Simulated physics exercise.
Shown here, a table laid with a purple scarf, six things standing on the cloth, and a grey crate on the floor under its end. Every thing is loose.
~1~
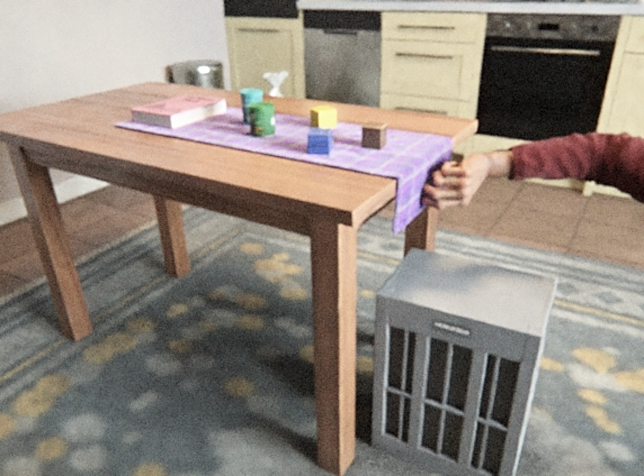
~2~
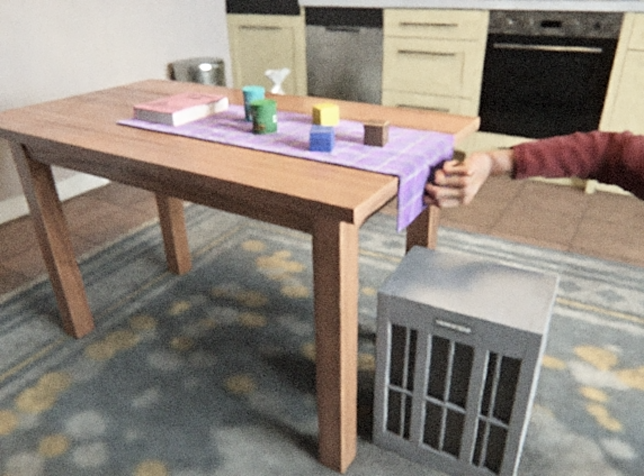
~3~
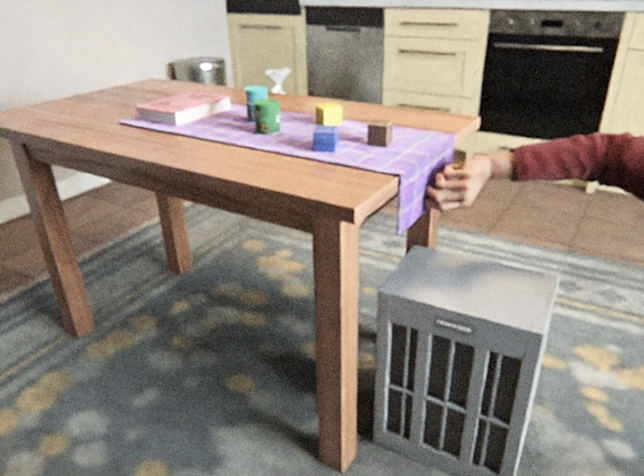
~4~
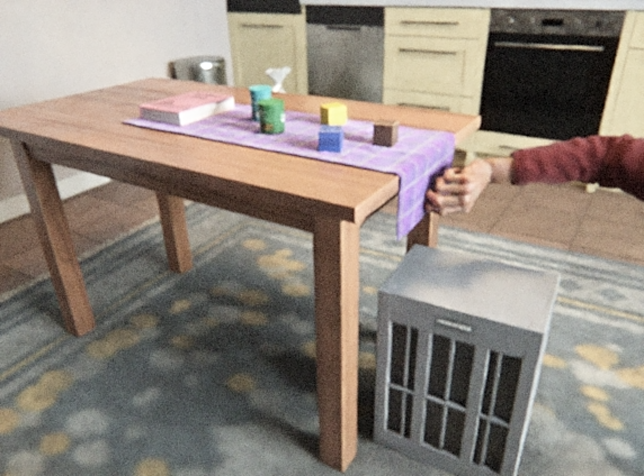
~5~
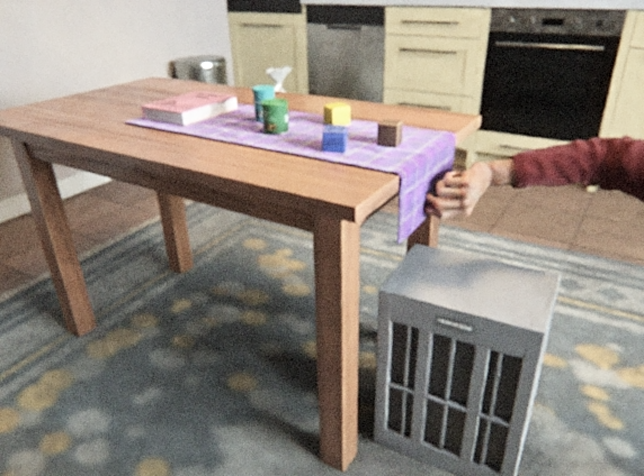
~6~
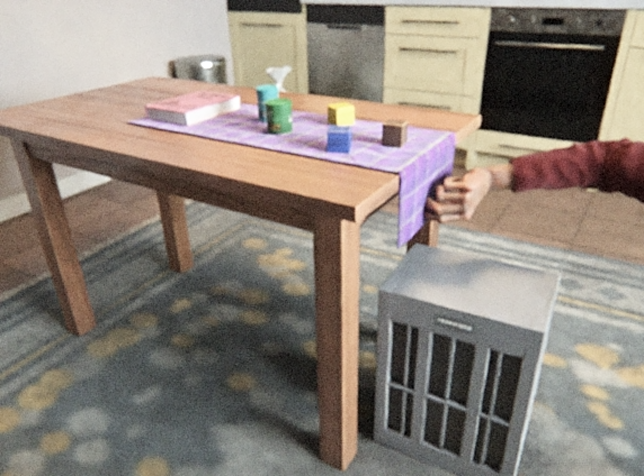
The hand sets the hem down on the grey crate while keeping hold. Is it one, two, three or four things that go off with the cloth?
The tally of things that come off will be one.
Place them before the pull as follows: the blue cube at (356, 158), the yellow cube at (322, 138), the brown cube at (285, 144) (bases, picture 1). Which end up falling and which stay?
Each in turn: The blue cube goes down, the yellow cube stays aloft, the brown cube stays aloft.
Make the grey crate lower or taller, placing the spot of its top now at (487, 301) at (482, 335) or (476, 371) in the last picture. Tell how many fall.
For the first height 2, for the second 3.
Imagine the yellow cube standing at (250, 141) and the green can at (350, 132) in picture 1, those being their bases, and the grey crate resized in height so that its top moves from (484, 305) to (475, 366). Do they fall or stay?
As for the yellow cube, it stays in place; as for the green can, it leaves the top.
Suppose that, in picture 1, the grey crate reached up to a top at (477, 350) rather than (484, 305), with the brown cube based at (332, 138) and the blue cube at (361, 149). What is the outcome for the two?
Observed: Brown cube departs; blue cube departs.
Early on, hem near (425, 254); all still up.
Midway, hem on the crate; brown cube gone.
Finally, hem on the crate; brown cube gone. The table loses one.
